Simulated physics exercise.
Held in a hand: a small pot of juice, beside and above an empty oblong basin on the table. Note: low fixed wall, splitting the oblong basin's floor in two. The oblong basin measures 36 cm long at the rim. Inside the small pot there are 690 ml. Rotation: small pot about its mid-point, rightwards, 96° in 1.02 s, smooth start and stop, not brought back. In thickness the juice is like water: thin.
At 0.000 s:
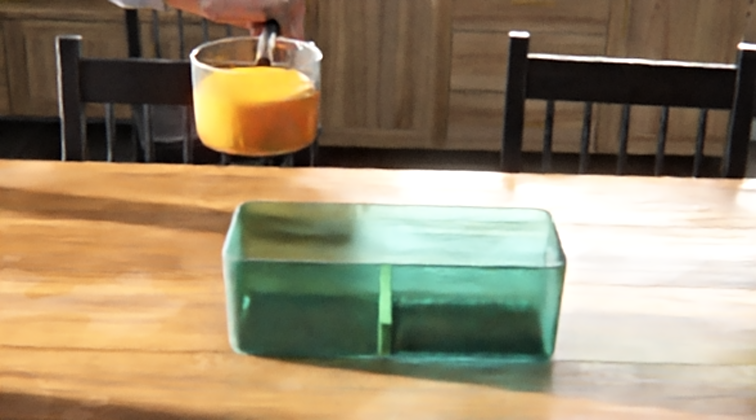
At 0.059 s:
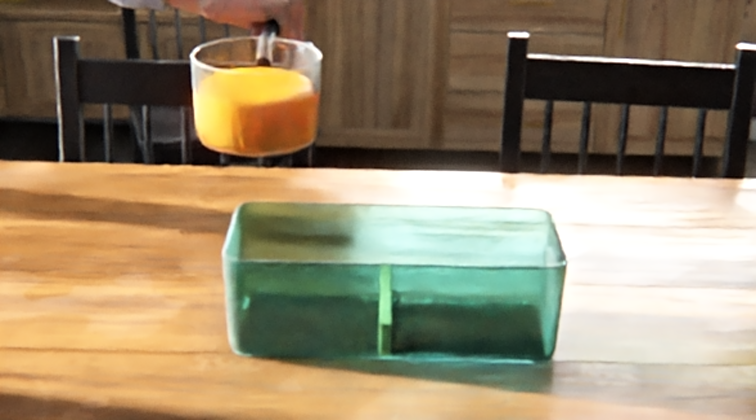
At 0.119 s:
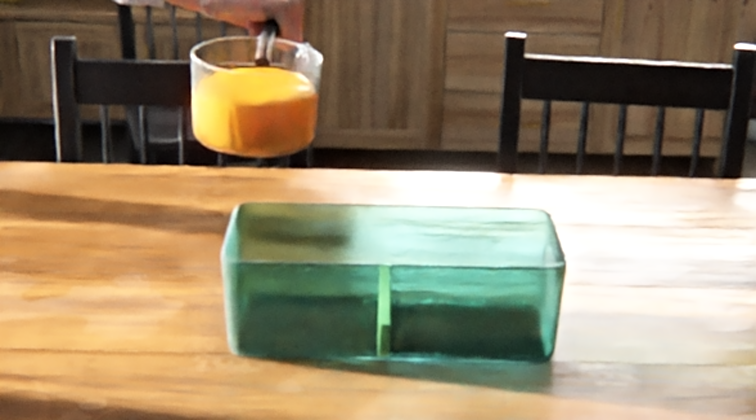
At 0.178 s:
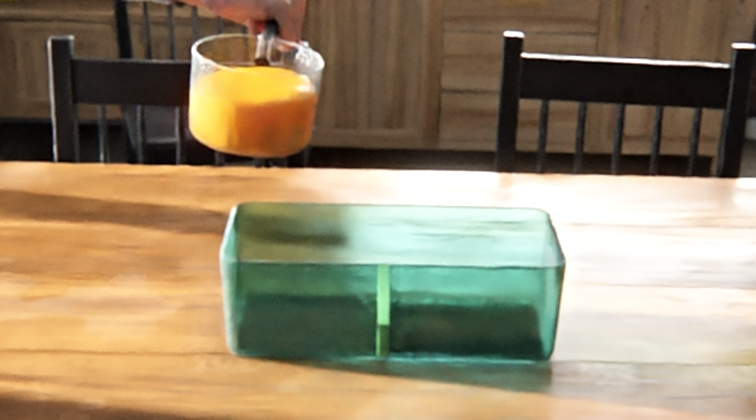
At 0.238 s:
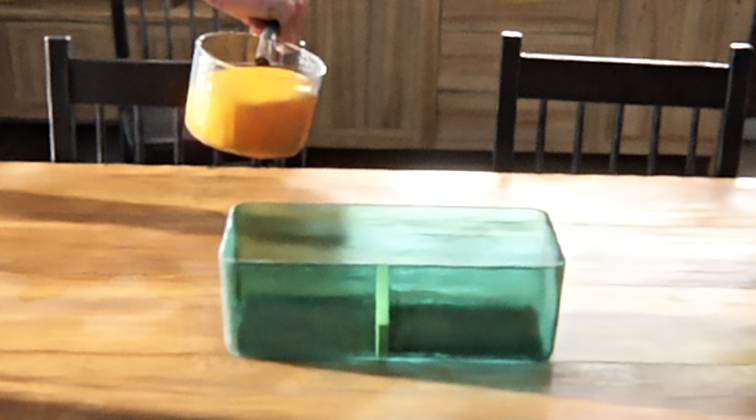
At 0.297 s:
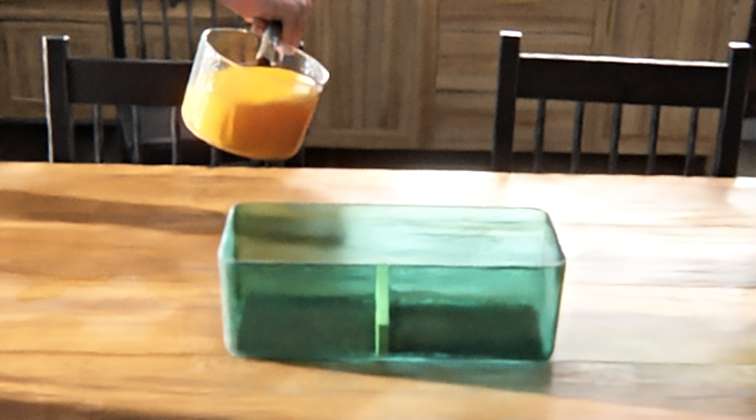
A small clear pot of orange juice gradually tilting to the right in a hand above an empty green oblong basin.
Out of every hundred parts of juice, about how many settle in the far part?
About 49 out of 100.
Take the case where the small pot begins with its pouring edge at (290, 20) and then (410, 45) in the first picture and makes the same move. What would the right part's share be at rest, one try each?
15 and 95 %.
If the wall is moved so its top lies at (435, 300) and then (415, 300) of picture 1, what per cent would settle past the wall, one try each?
Result: 10 per cent, then 10 per cent.
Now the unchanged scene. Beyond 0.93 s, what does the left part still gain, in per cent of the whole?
Change: Approx. 34 %.
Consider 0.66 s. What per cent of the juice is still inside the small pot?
74 %.
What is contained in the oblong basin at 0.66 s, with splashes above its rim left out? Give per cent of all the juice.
I reckon close to 3 percent of it.
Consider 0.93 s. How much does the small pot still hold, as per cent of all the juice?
I reckon near 24 per cent still sits there.
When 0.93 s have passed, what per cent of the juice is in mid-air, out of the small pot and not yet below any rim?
Estimate: About 18 in a hundred.
Then, 0.66 s in, the tilt is 70° and 73 per cent is still to pour, 3 is left of the wall and 0 right of it.
Then, 0.93 s in, the tilt is 94° and 23 per cent is still to pour, 17 is left of the wall and 41 right of it.
Then, 1.21 s in, the tilt is 96° and 5 per cent is still to pour, 42 is left of the wall and 48 right of it.
Then, 1.52 s in, the tilt is 96° and 1 per cent is still to pour, 49 is left of the wall and 48 right of it.
Finally, 51 per cent lies left of the wall, 49 right of it and 1 outside.
